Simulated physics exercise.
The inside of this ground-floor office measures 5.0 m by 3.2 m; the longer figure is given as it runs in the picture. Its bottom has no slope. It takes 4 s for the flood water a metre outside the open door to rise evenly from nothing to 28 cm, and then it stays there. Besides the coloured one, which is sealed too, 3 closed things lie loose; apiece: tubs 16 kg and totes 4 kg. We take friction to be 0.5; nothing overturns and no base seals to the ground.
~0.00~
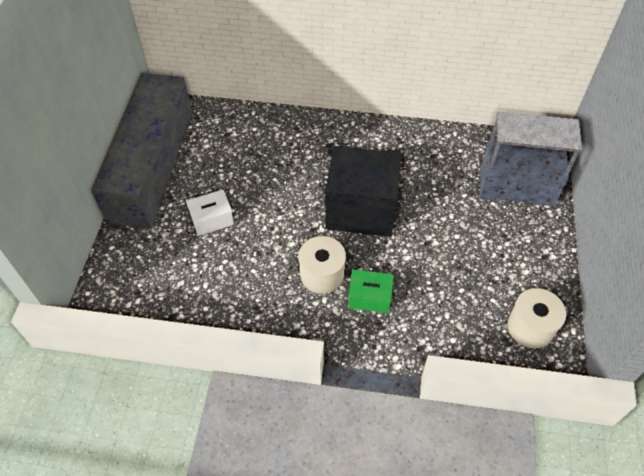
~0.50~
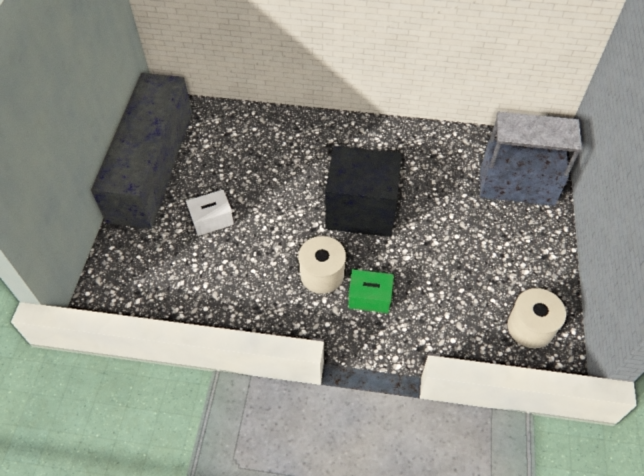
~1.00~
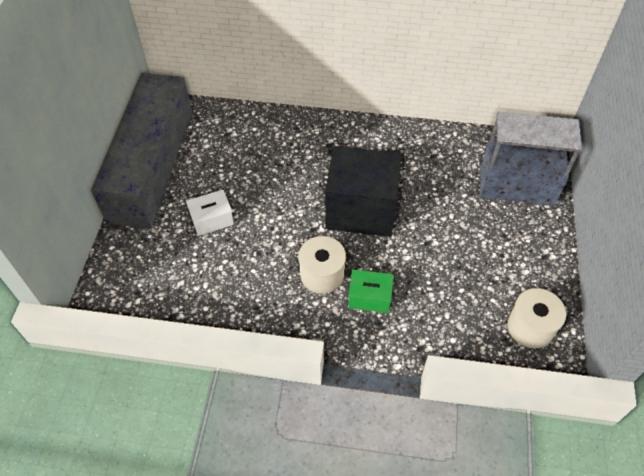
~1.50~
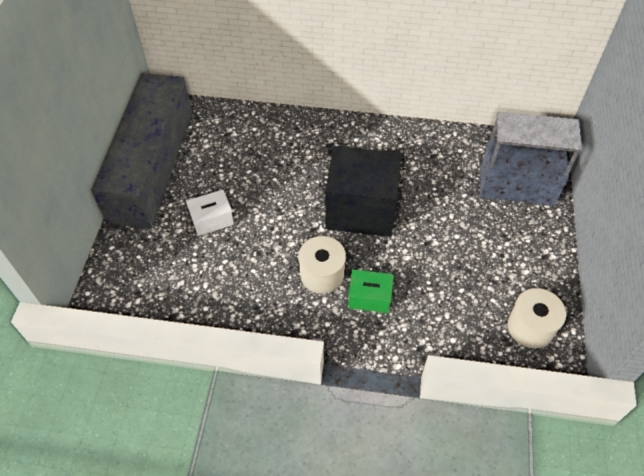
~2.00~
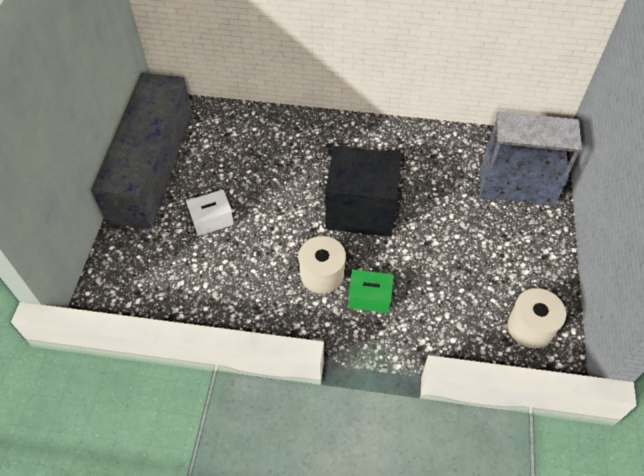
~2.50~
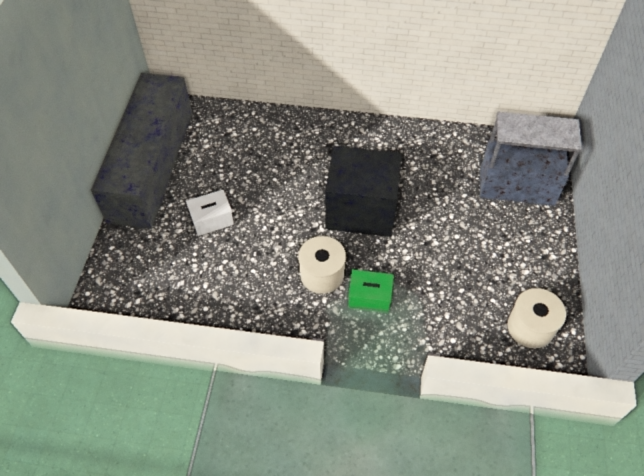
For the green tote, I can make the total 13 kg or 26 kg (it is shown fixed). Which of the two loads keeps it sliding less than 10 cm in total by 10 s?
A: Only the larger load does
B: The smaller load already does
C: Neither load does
Neither load does (C).
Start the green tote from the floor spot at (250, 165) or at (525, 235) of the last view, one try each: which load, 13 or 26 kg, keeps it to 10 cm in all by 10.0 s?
The big mass is needed; the big mass is needed.
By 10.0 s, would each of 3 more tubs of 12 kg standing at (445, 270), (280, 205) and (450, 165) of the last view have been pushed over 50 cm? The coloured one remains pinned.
Order as asked: Goes beyond / stays within / goes beyond.
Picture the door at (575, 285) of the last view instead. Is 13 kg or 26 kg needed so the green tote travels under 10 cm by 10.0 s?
With that change, you need the heavier one.
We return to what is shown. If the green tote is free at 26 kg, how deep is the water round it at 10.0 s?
13 cm, roughly.
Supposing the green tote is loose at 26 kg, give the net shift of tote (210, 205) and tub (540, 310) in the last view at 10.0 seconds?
They've ended up 100 cm and 0 cm away, in that order.
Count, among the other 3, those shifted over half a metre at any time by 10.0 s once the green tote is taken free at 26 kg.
2 in all.
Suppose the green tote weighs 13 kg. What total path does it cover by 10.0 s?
About 300 cm altogether.
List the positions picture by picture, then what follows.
In the first picture, the green tote at (371, 285), on the bottom; water covers 0.0 m2; 0 of 4 have shifted.
In the second picture, the green tote at (371, 285) rests on the ground; water covers 0.0 m2; 0 of 4 have shifted.
In the third picture, the green tote at (371, 285) rests on the ground; 0.0 m2 under water; 0 of 4 have shifted.
In the fourth picture, the green tote at (371, 285) rests on the ground; water covers 0.0 m2; 0 of 4 have shifted.
In the fifth picture, the green tote at (371, 285), on the bottom; 0.2 m2 under water; 0 of 4 have shifted.
In the sixth picture, the green tote at (371, 285), on the bottom; 0.6 m2 under water; 0 of 4 have shifted.
After 3.5 s the green tote would be 31 cm from its start with 13 kg and 0 cm from its start with 26 kg; 9 cm of water round it then.
After 4.5 s the green tote would be 60 cm from its start with 13 kg and 20 cm from its start with 26 kg; 9 cm of water round it then.
After 7.0 s the green tote would be 152 cm from its start with 13 kg and 57 cm from its start with 26 kg; 10 cm of water round it then.
After 10.0 s the green tote would be 187 cm from its start with 13 kg and 60 cm from its start with 26 kg; 13 cm of water round it then.
